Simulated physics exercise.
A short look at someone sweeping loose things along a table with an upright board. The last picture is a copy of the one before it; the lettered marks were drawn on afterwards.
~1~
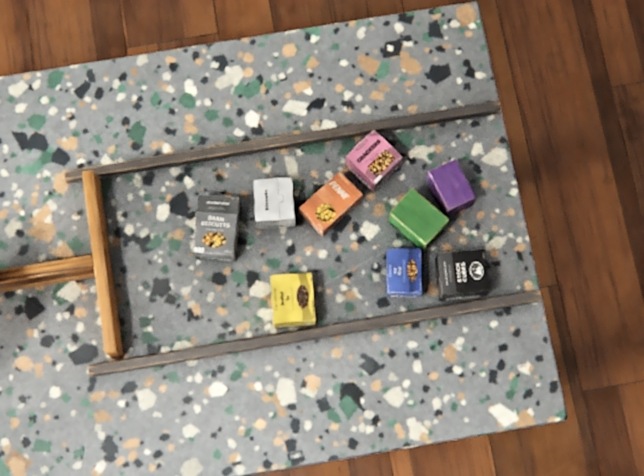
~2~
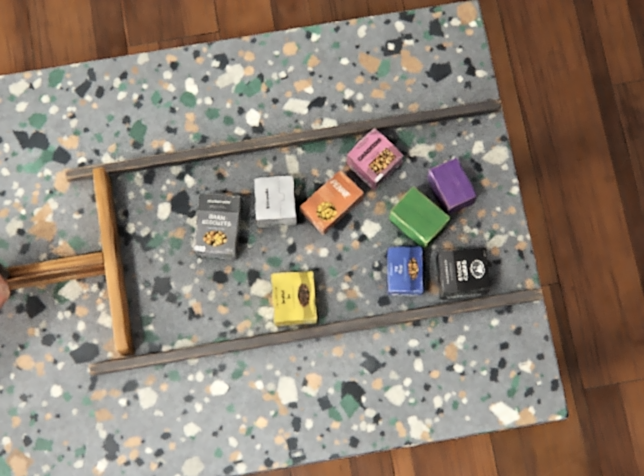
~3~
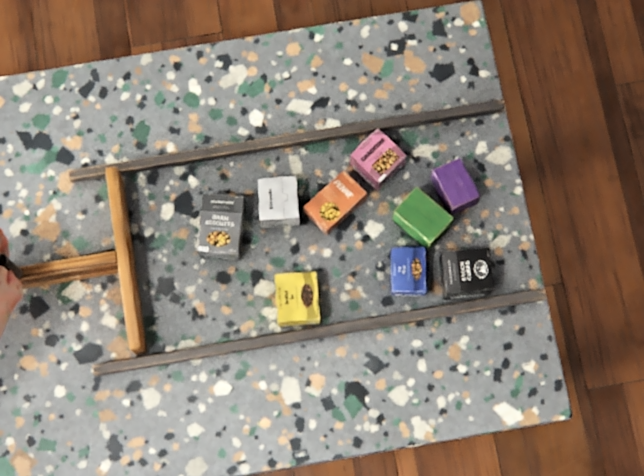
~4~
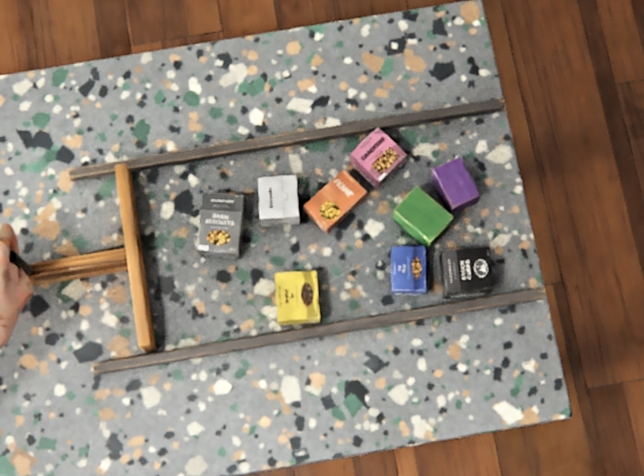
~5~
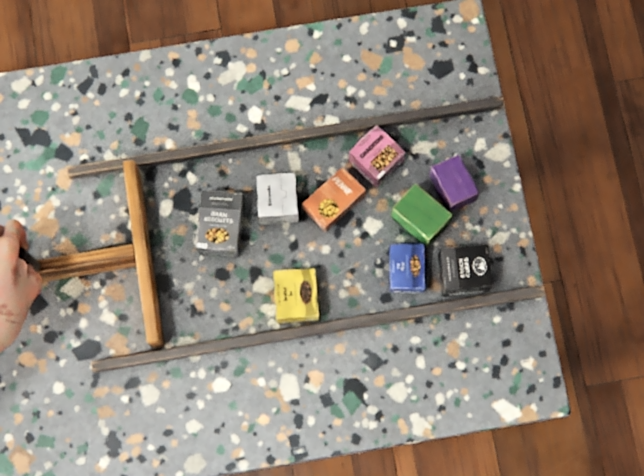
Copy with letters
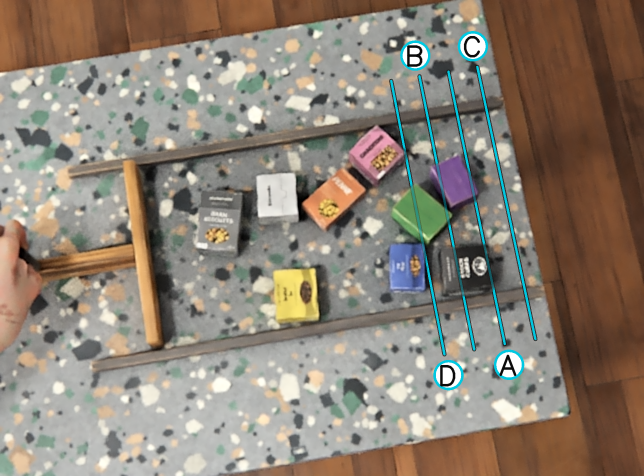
A wooden T-shaped pusher slides slowly to the right between two dark rails on a speckled terrazzo-patterned surface over a wood floor, seen from above. Ahead of it lie a dark grey box, a white one, a yellow one below, then orange, pink, green, blue, purple and black ones toward the right. A hand comes into view at the left, pushing the handle, while the boxes stay put, untouched.
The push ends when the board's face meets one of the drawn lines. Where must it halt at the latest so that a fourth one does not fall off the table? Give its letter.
Stop at D.
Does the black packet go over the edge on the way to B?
Yes.
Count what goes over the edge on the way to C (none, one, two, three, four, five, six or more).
In all, six or more.
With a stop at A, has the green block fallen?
By then, yes.
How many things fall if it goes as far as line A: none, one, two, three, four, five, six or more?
By then, six or more.
On the marked copy, A at (476, 204); B at (446, 209); C at (506, 199); D at (417, 214).
Taking D. A third of the way, board (241, 233); pink packet (382, 153); orange packet (357, 196).
Two thirds of the way, board (338, 217); green block (477, 224); purple block (463, 177).
When it is over, board (414, 204); green block over the edge; purple block over the edge; two fallen.
As for the rest, A drops six; B drops four; C drops nine.
